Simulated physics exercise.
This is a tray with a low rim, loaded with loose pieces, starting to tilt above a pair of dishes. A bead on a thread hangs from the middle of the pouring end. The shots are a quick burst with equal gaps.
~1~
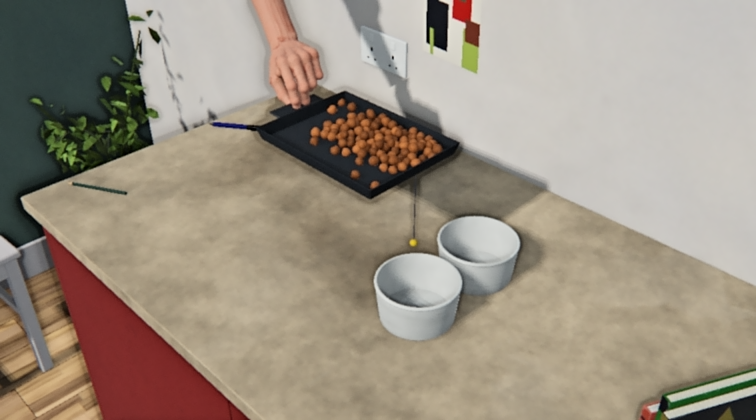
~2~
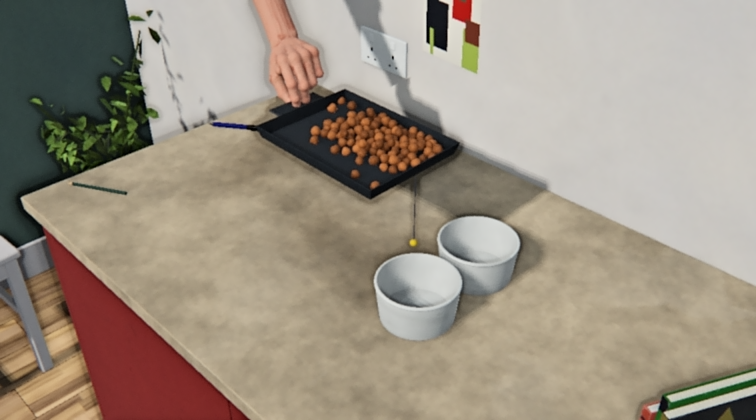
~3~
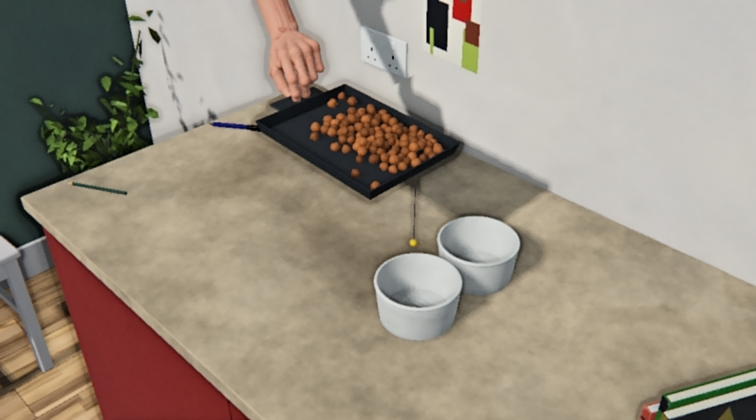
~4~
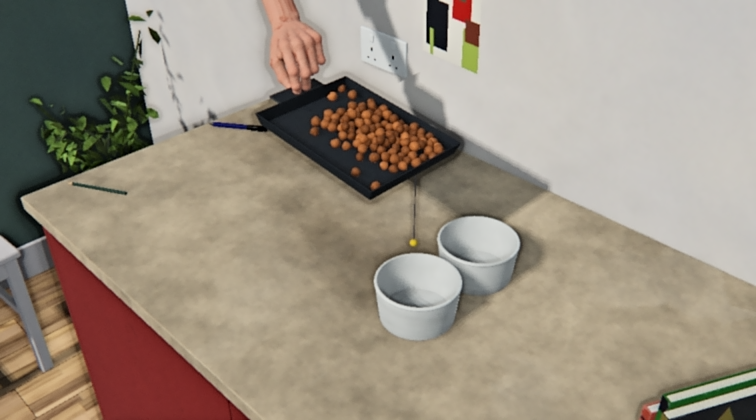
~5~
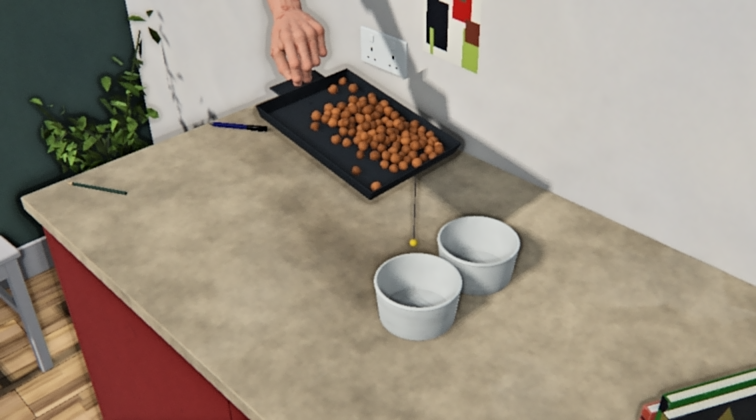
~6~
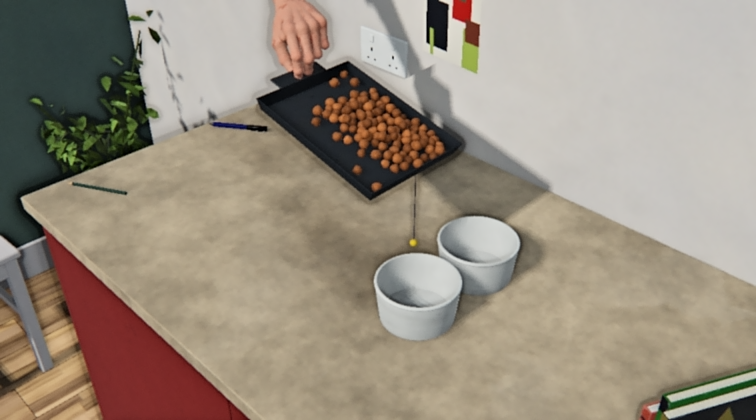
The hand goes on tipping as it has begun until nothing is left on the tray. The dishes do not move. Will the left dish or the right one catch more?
The left one ends fuller.
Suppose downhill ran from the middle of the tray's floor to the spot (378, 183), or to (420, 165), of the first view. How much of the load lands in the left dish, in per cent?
First some 60, then 20 per cent.
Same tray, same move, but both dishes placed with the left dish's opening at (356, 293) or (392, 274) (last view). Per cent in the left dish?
About 10 and 40 per cent.
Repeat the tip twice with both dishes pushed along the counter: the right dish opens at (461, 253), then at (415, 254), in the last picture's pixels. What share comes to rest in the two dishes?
Roughly 90 per cent, and 30 per cent.
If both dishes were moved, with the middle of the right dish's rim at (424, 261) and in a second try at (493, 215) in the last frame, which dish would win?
At the first place the right one, at the second the dish on the left.
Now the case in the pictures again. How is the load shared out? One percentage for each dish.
For the left dish some 50 %, for the right dish some 30 %.
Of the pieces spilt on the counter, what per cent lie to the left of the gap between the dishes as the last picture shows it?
Some 30 per cent.
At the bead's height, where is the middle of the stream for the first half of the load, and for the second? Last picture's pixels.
Around (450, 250) and then (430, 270).
Just after the last frame, tray tipped steeply; almost all on the tray; just a few in the left dish; about a tenth in the air.
A moment on, tray tipped right over; about a tenth on the tray; roughly a third in the left dish; roughly a quarter in the right dish; about a tenth outside both; roughly a quarter in the air.
Further on, tray tipped past a quarter turn; roughly half in the left dish; roughly a quarter in the right dish; roughly a quarter outside both.
When it is over, tray tipped past a quarter turn; roughly half in the left dish; roughly a quarter in the right dish; roughly a quarter outside both.
